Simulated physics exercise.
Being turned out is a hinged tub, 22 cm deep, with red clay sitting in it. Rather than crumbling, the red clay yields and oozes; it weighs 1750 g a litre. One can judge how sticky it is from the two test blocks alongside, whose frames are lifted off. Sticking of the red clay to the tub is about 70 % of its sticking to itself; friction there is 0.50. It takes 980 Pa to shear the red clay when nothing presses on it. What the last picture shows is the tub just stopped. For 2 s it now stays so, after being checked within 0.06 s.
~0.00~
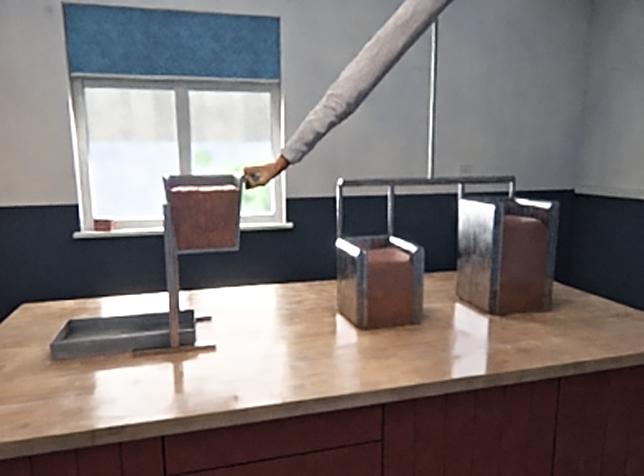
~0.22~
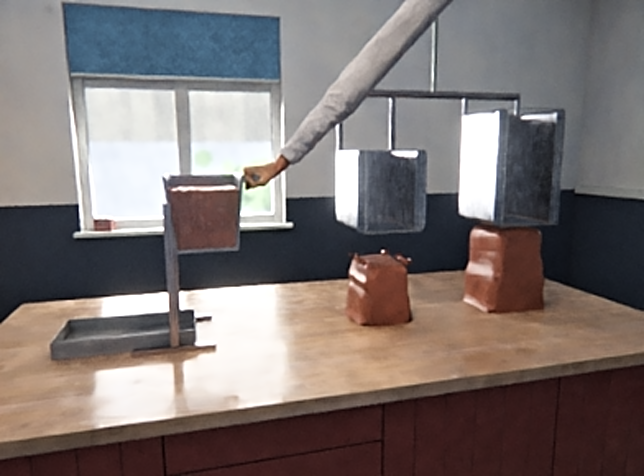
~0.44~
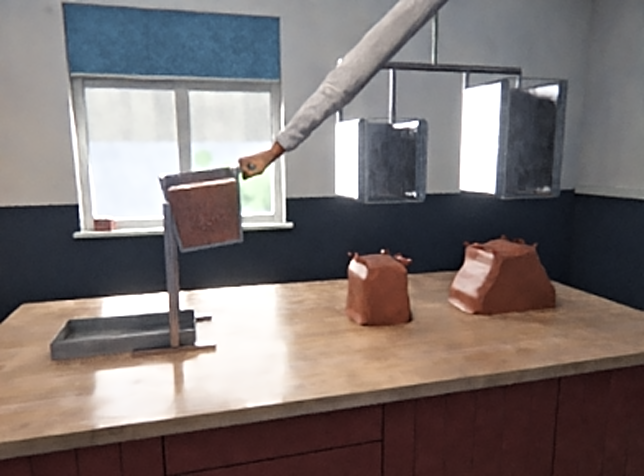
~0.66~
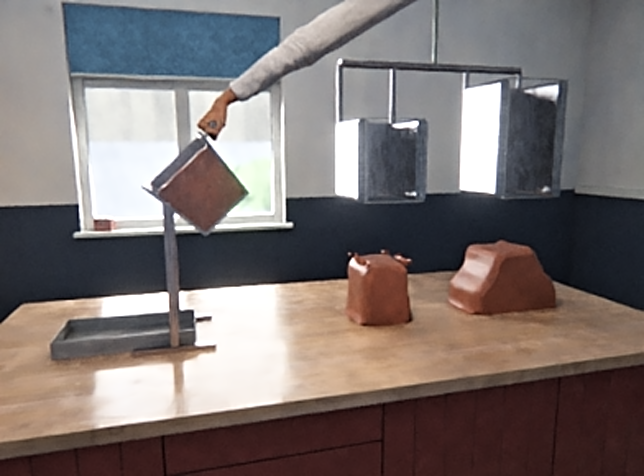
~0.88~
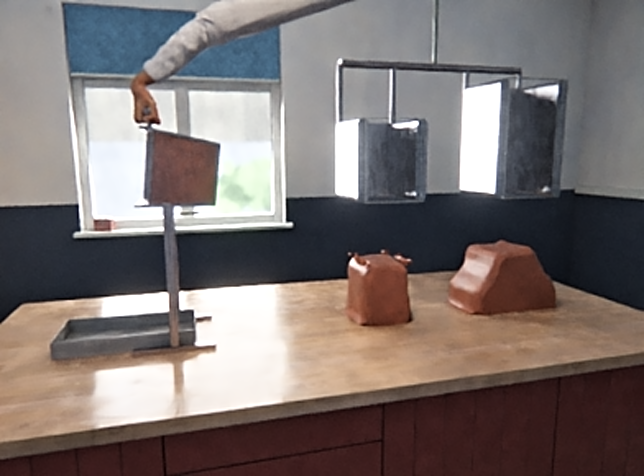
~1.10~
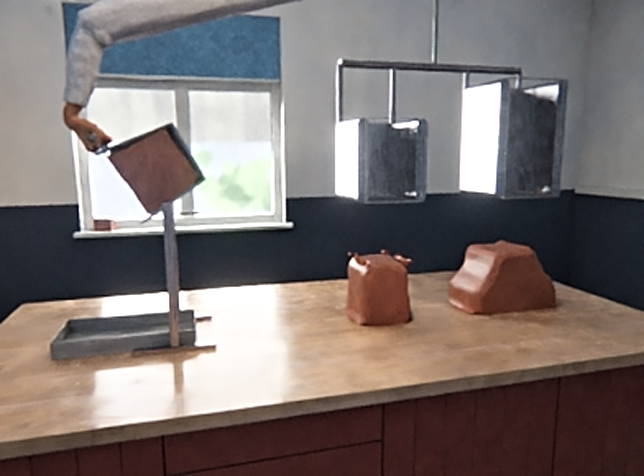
Hand tilting a hinged tub of red clay over to the left, after metal casings lift off two slumping clay blocks alongside.
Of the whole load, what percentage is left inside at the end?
Close to 0 % is left inside.
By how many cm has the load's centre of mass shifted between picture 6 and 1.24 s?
Something like 8 cm, give or take.
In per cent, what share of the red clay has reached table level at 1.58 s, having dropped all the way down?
I'd say close to 75 per cent of it.
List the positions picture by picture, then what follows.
Handle-side rim at (240, 176), tilt 0 degrees; crest of the red clay at (183, 190); block heights 22 cm, 34 cm (left to right), in the first frame.
Handle-side rim at (240, 176), tilt 0 degrees; crest of the red clay at (183, 190); block heights 22 cm, 31 cm (left to right), in the second frame.
Handle-side rim at (236, 167), tilt 7 degrees; crest of the red clay at (231, 181); block heights 21 cm, 24 cm (left to right), in the third frame.
Handle-side rim at (198, 134), tilt 43 degrees; crest of the red clay at (204, 148); block heights 21 cm, 23 cm (left to right), in the fourth frame.
Handle-side rim at (140, 128), tilt 83 degrees; crest of the red clay at (154, 135); block heights 21 cm, 23 cm (left to right), in the fifth frame.
Handle-side rim at (97, 156), tilt 118 degrees; crest of the red clay at (165, 131); block heights 21 cm, 23 cm (left to right), in the sixth frame.
After 1.24 s, the tub is at 118 degrees and holds 74 %.
After 1.41 s, the tub is at 118 degrees and holds 3 %.
After 1.58 s, the tub is at 118 degrees and holds 0 %.
After 1.75 s, the tub is at 118 degrees and holds 0 %.
After 3.10 s, the tub is at 118 degrees and holds 0 %.
